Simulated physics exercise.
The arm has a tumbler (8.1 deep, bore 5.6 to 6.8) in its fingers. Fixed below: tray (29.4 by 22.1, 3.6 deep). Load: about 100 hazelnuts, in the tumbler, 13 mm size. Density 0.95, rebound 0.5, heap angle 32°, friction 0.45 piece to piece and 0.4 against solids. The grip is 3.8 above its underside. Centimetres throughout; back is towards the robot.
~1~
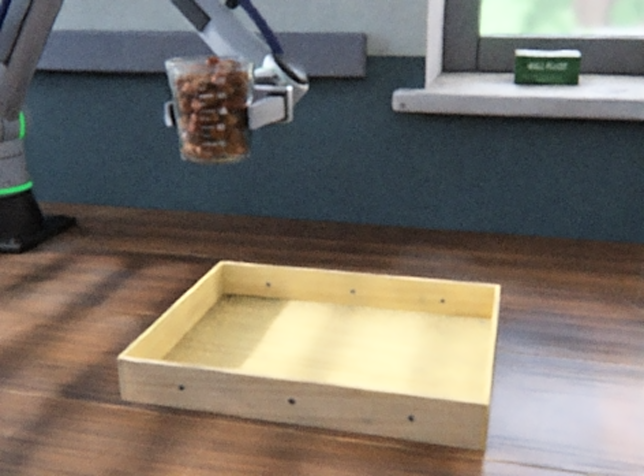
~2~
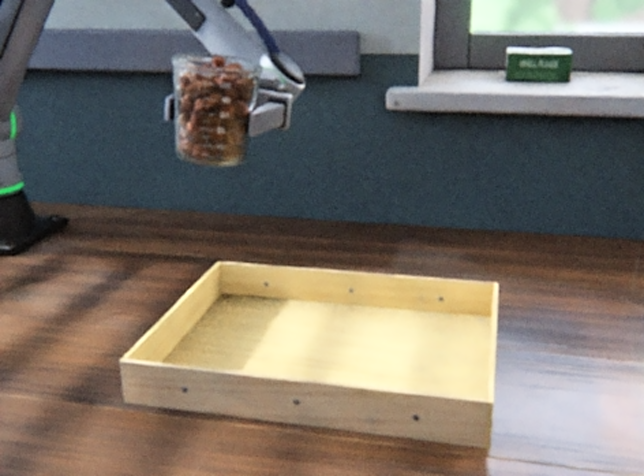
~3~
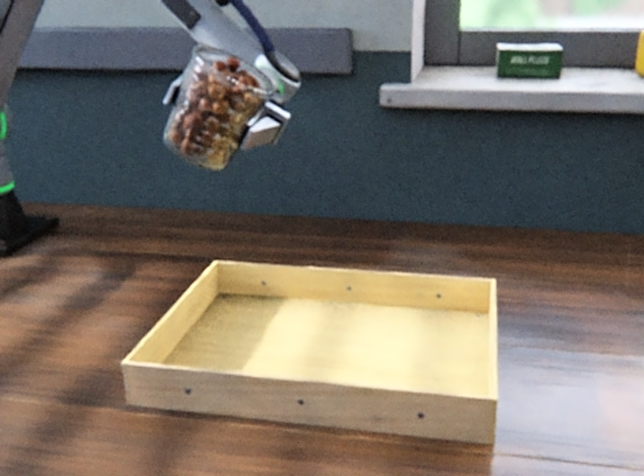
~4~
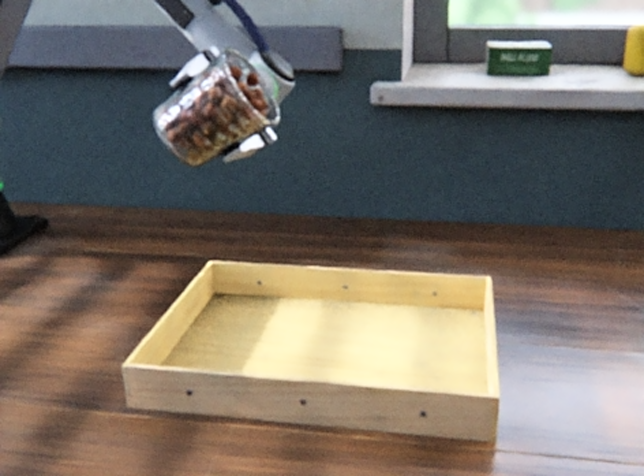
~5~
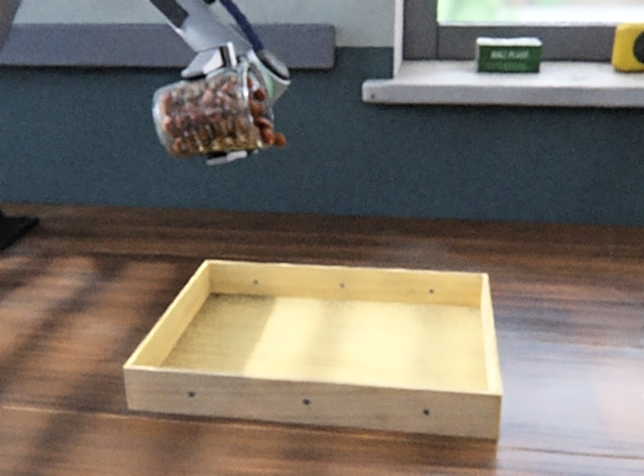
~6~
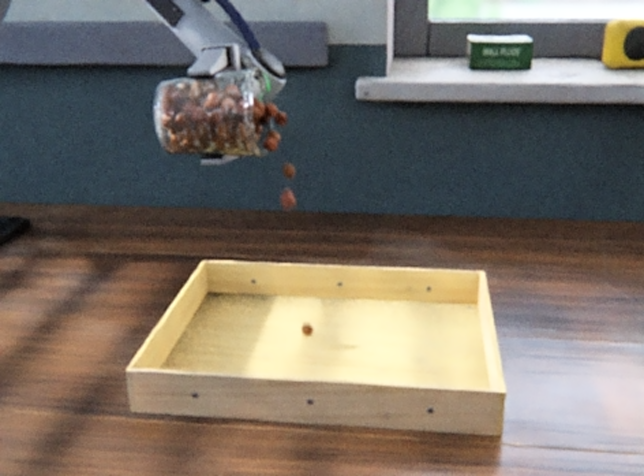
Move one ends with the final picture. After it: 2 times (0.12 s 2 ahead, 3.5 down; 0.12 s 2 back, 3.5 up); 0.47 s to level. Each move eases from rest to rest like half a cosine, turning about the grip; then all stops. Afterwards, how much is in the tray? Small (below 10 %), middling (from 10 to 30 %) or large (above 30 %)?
Share in the tray: Large (above 30 %).
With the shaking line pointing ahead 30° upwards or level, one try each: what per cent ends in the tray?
About 90 and 85 per cent.
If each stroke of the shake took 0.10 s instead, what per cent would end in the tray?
Then about 45 per cent.
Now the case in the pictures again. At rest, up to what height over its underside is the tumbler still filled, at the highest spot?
About 6.0 cm.
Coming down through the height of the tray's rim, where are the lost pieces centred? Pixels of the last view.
Near (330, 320).
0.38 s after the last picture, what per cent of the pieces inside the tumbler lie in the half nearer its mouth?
Some 50 per cent.
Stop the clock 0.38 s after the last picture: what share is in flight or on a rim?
Some 3 per cent.
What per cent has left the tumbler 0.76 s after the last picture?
About 40 per cent by then.
Then, 0.38 s after the last picture, tilted 86° forward, highest piece 21 above the table; 71 in the tumbler, 24 in the tray, 3 in flight or on a rim.
Then, 0.76 s after the last picture, tilted 30° forward, highest piece 25 above the table; 57 in the tumbler, 39 in the tray, 2 in flight or on a rim.
Then, 1.15 s after the last picture, level, highest piece 25 above the table; 57 in the tumbler, 41 in the tray.
Then, 2.20 s after the last picture, level, highest piece 25 above the table; 57 in the tumbler, 41 in the tray.
Final count, 57 in the tumbler, 41 in the tray. That is 42 % in the tray.
